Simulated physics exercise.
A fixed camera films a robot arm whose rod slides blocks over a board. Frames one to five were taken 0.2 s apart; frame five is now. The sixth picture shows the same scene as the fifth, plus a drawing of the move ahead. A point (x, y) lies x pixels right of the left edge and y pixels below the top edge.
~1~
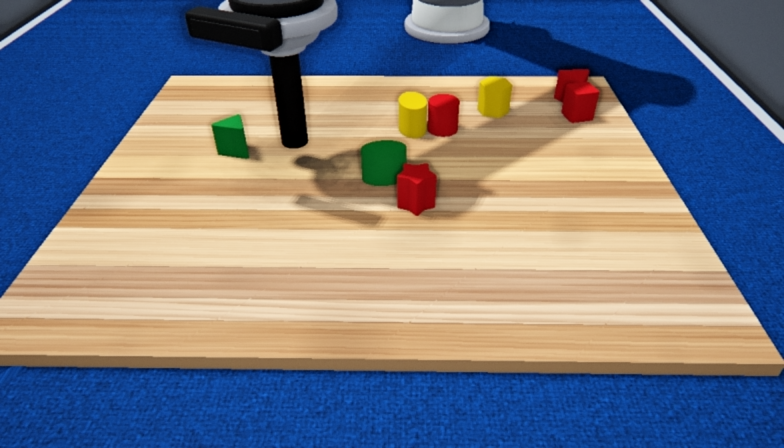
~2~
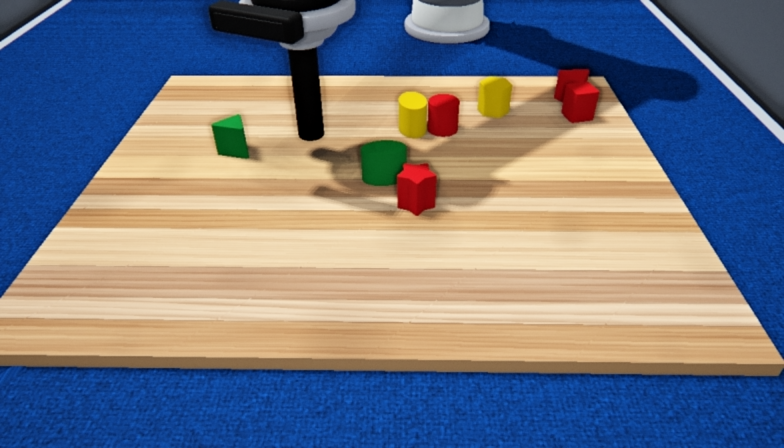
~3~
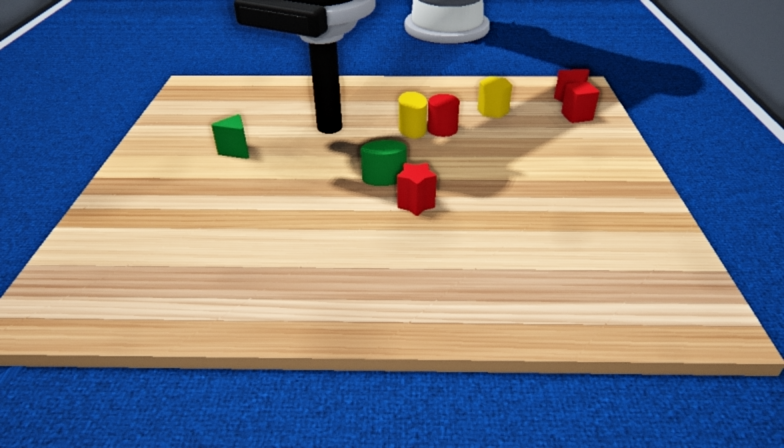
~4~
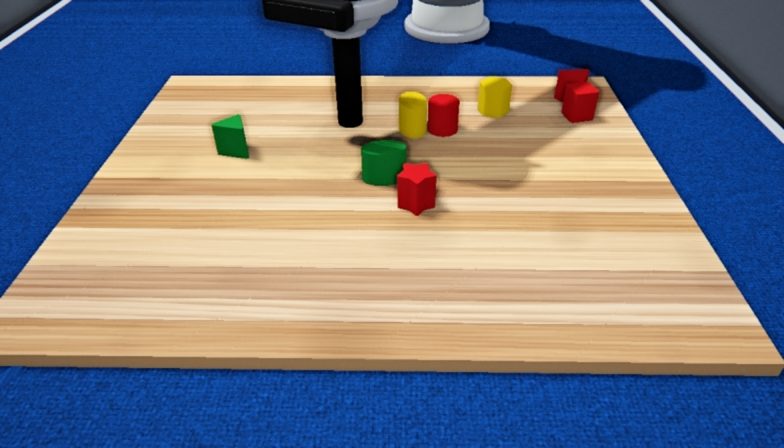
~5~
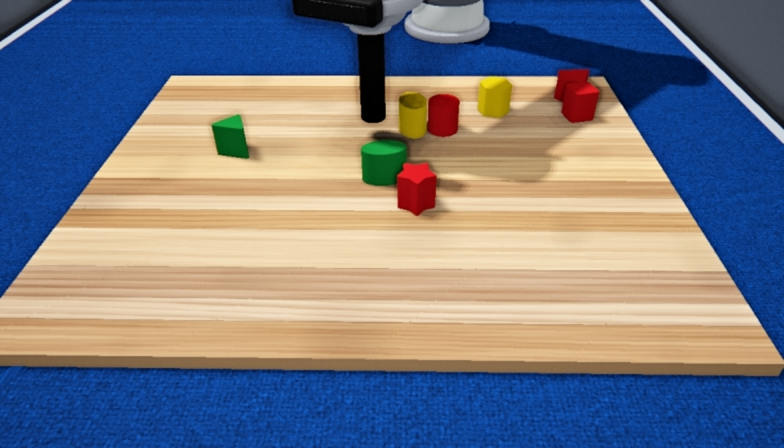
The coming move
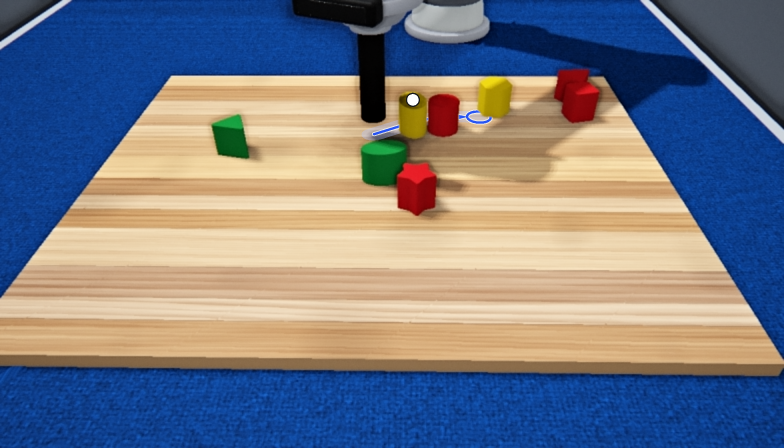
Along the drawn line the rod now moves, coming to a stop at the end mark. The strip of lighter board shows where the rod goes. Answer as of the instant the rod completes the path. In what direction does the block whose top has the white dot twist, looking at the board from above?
If we look at it from overhead, the block whose top has the white dot pivots clockwise.
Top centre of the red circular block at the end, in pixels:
The middle of its upper face should be somewhere near (501, 113).
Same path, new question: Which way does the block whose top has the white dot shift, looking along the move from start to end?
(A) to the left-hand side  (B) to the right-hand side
Correct choice: B.
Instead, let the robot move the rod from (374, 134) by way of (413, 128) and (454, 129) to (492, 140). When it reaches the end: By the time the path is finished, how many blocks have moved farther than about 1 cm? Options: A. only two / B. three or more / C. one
Correct choice: A.
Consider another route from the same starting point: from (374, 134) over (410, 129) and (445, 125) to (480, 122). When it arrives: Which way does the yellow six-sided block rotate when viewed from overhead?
From above, the turn goes anticlockwise.
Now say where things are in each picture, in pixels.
The first picture shows rod tip (295, 143); block tops, yellow oval block (413, 100); red circular block (444, 100); yellow six-sided block (496, 83).
The second picture shows rod (312, 135); blocks unchanged.
The third picture shows rod (330, 128); blocks unchanged.
The fourth picture shows rod (351, 123); blocks unchanged.
The fifth picture shows rod (373, 118); yellow oval block (413, 100); red circular block (444, 100); yellow six-sided block (496, 83).
Path on the board, from (374, 134) through (407, 124) and (441, 117) to (479, 117); the dot is on the yellow oval block.
The first path, step by step. One third of the way, rod (407, 108); yellow oval block (433, 98), turned 35° clockwise; red circular block (463, 101).
Two thirds of the way, rod (442, 101); yellow oval block (466, 96), turned 75° clockwise; red circular block (487, 106).
At the end, rod (480, 101); yellow oval block (499, 99), turned 110° clockwise; red circular block (501, 113); yellow six-sided block (502, 82), turned 15° anticlockwise.
